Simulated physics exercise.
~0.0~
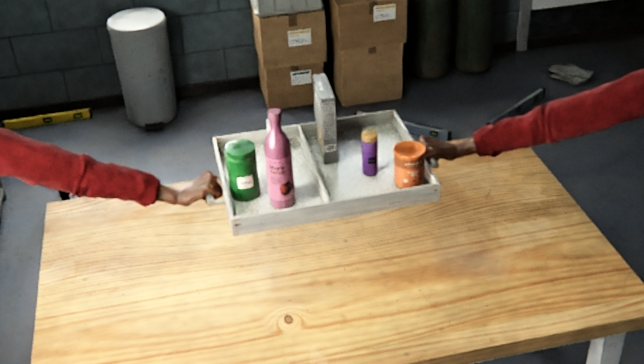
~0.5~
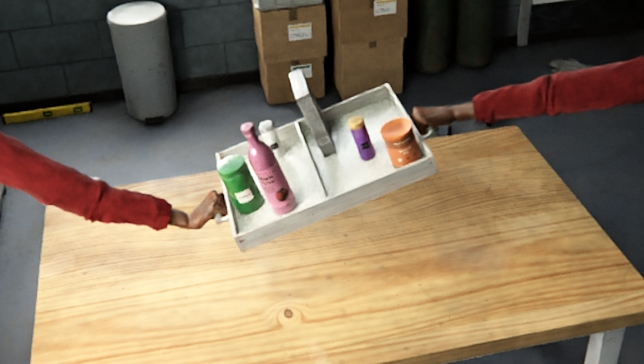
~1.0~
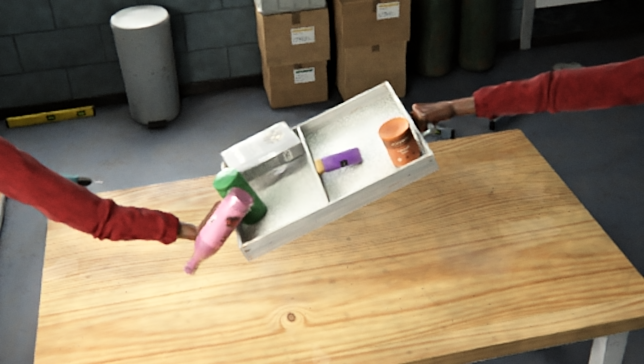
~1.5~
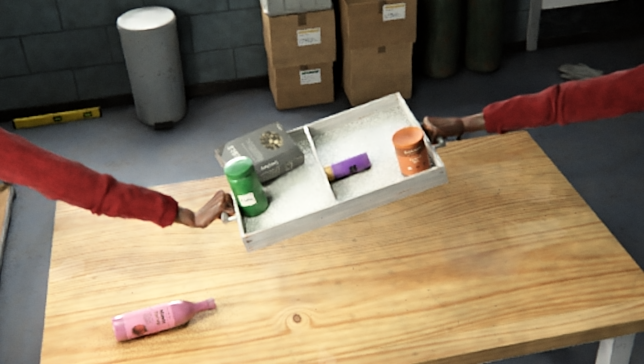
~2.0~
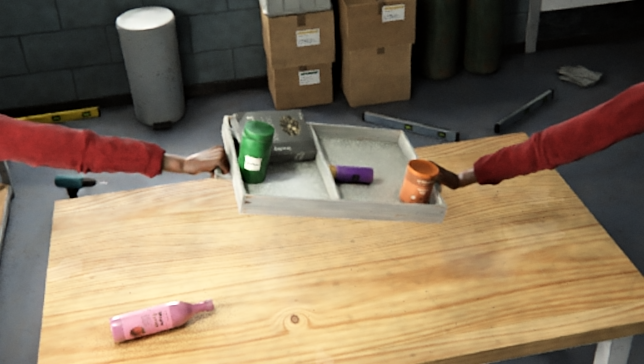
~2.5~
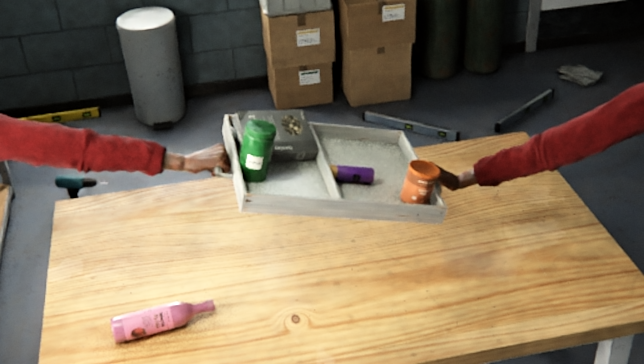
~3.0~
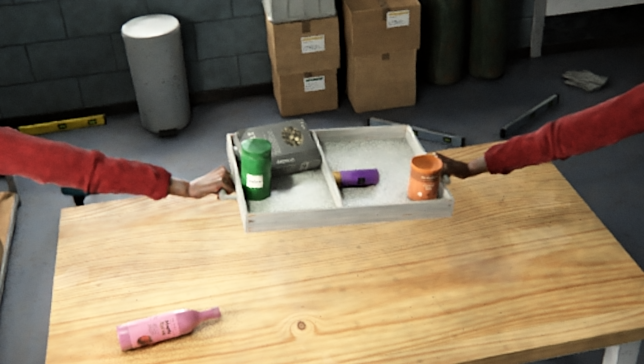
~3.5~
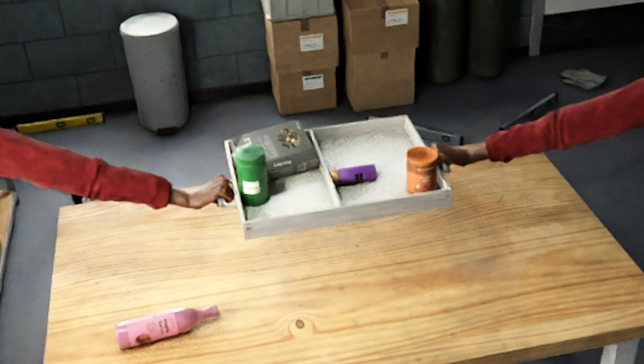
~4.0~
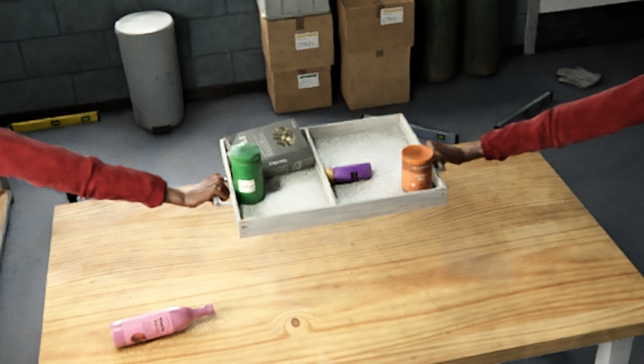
The clip opens with two red-sleeved arms holding a divided white tray of upright containers above a wooden table. The arms tip the tray down to the left, and its contents lean and slide. The pink bottle topples over the left edge and lands on its side on the table, while the grey packet and purple shaker fall over inside the tray. The arms then tilt the tray the other way, lowering its right side, before bringing it back to level. At the end, the green jar and orange tin stand upright in the tray beside the fallen items.
